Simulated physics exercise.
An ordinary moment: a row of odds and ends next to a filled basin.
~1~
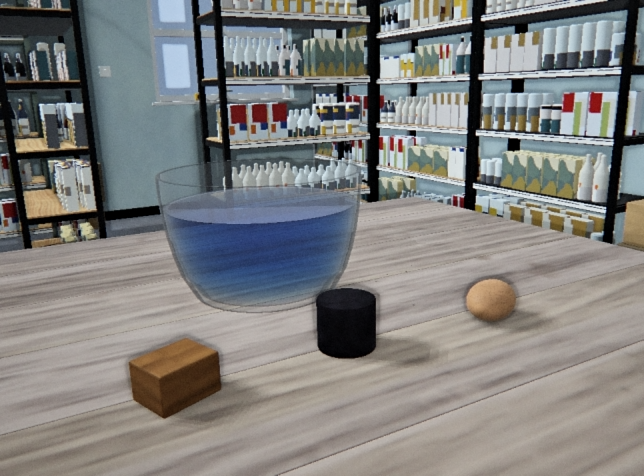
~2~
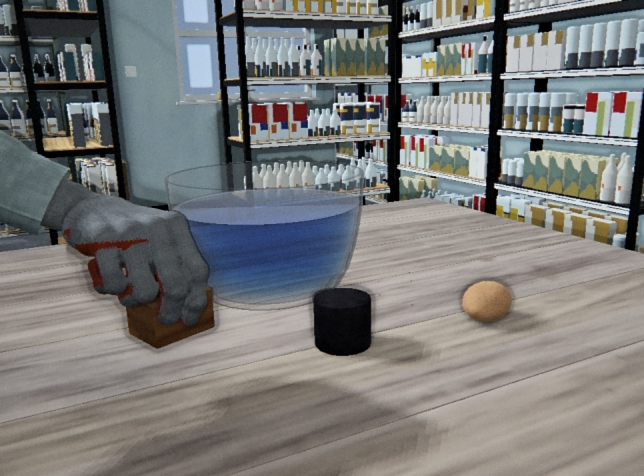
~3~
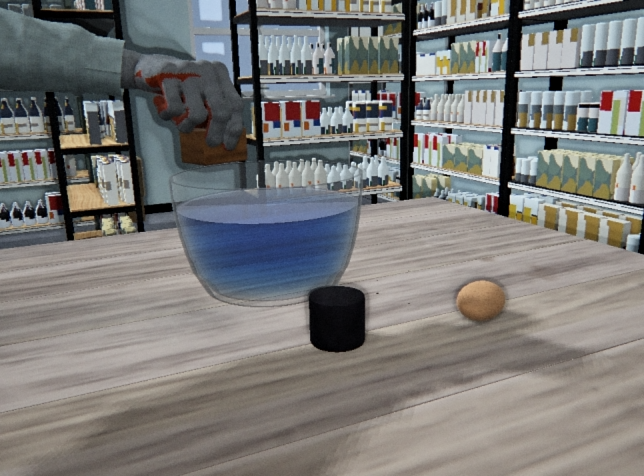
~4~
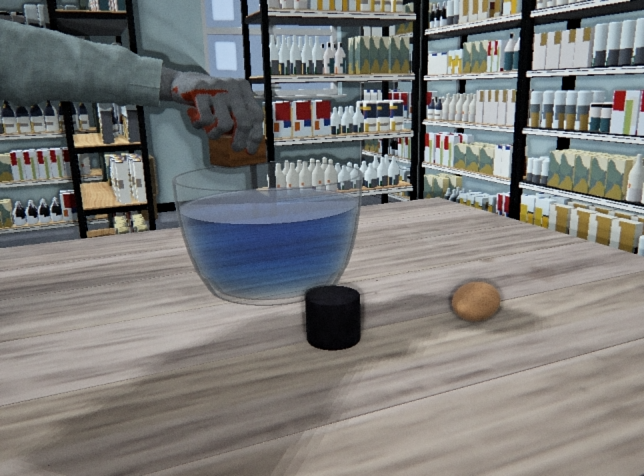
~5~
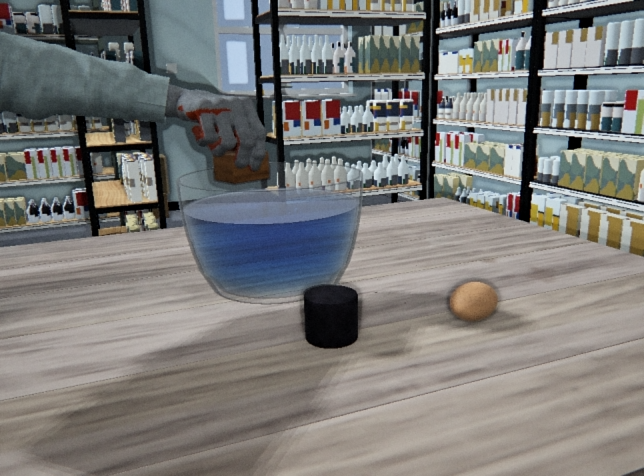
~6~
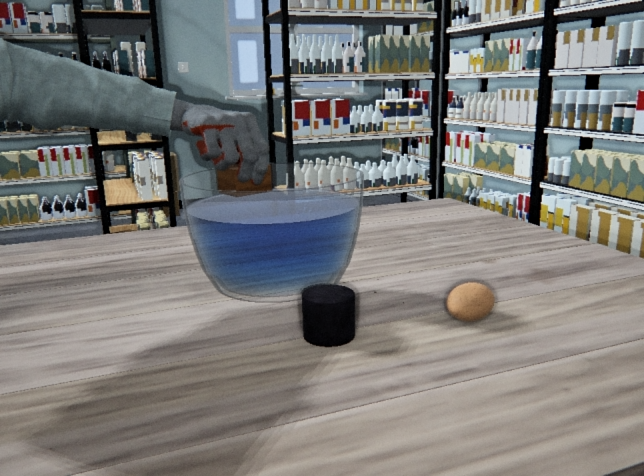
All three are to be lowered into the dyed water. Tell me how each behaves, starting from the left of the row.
Starting at the left, it rides the liquid, then it drops under, then it drops under.
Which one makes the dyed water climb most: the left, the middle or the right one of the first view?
Answer: The central body.
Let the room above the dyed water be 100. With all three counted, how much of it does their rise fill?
By my reckoning, 14 percent.
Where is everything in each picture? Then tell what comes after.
The first picture shows the row from the left; wooden block (177, 375); iron weight (346, 322); egg (492, 300).
The second picture shows a hand picks up the wooden block; wooden block (171, 312); egg (487, 301).
In the third picture, it is carried over; wooden block (214, 145); iron weight (337, 318).
In the fourth picture, it is above the basin; wooden block (238, 150); egg (477, 301).
The fifth picture shows it comes down; wooden block (241, 166); iron weight (331, 316).
In the sixth picture, it is just over the surface; wooden block (245, 179); iron weight (329, 314); egg (471, 302).
Next, the wooden block rides on the surface.
After that, the iron weight sinks.
Finally, the egg sinks; afloat, wooden block.
